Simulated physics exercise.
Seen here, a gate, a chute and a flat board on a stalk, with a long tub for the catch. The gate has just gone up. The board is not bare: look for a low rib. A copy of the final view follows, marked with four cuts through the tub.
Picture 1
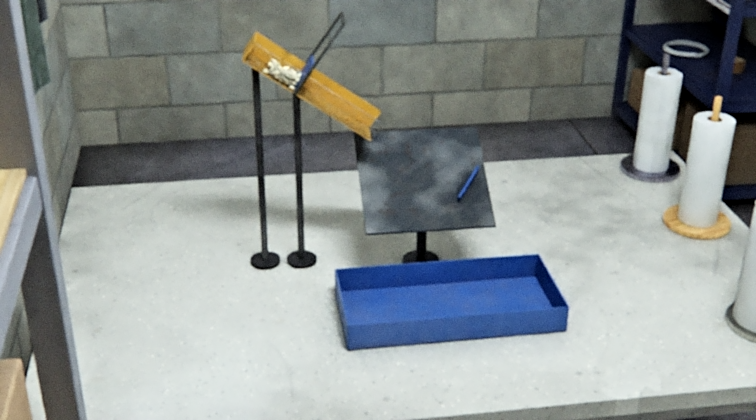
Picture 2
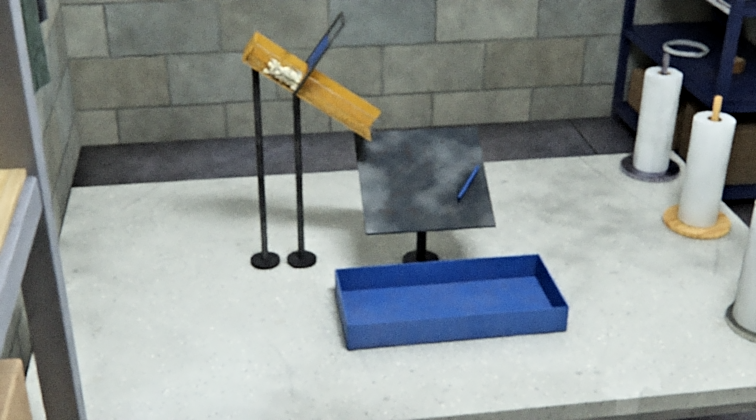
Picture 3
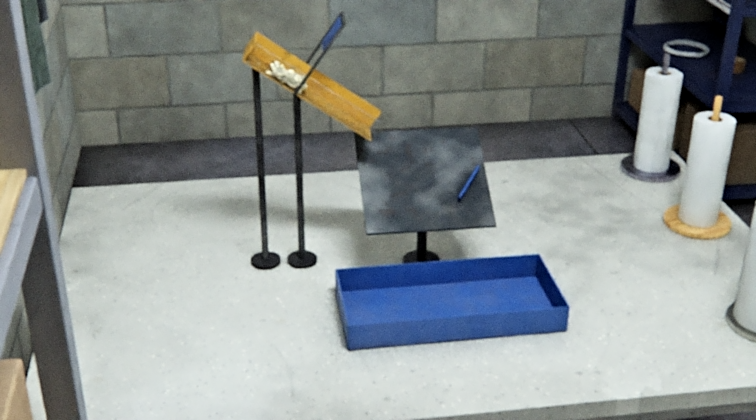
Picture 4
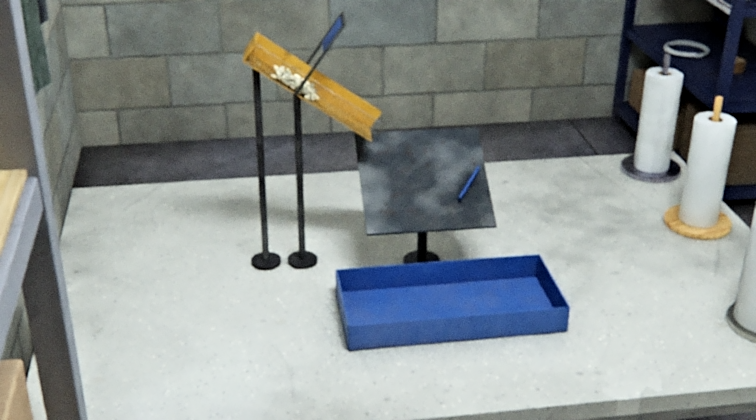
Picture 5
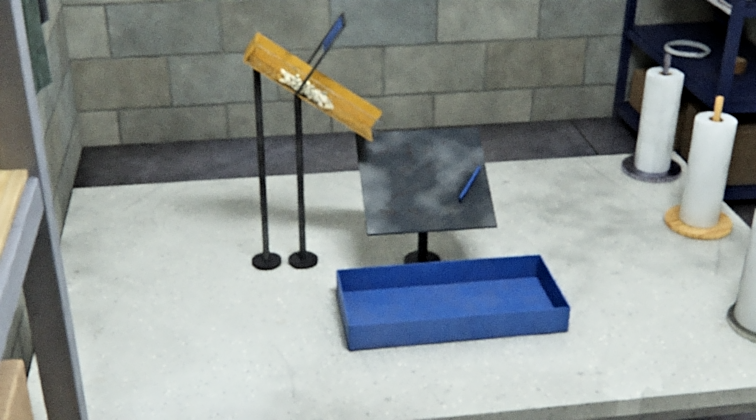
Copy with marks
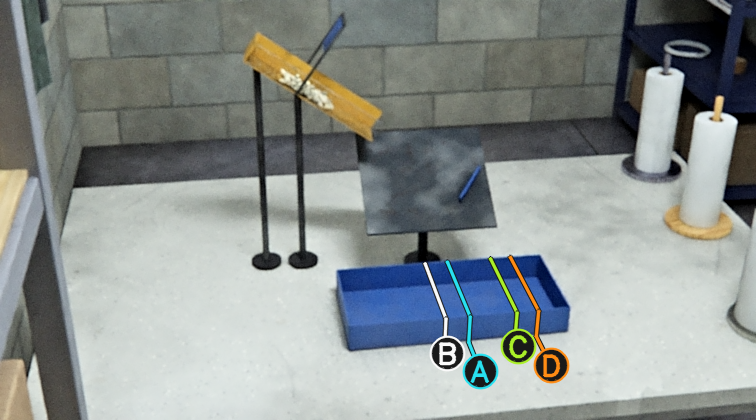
On a pale tabletop, a gate lifted on a gently sloping wooden chute, and the white beans behind it slid a short way down to the right, above a tilted dark board and an empty blue tub.
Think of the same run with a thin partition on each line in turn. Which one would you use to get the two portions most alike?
A works best here.
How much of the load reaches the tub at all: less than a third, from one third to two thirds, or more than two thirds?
More than two thirds.
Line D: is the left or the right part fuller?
More lands on the left.
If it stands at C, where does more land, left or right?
The left side.
On the marked copy, line A crosses the front rim at (469, 316); line B crosses the front rim at (445, 318); line C crosses the front rim at (516, 312); line D crosses the front rim at (538, 310).
With A, of what is caught, close to a third on the left of the divider, close to two thirds on the right.
With B, of what is caught, a small share on the left of the divider, the bulk on the right.
With C, of what is caught, the whole lot on the left of the divider, none at all on the right.
With D, of what is caught, the whole lot on the left of the divider, none at all on the right.
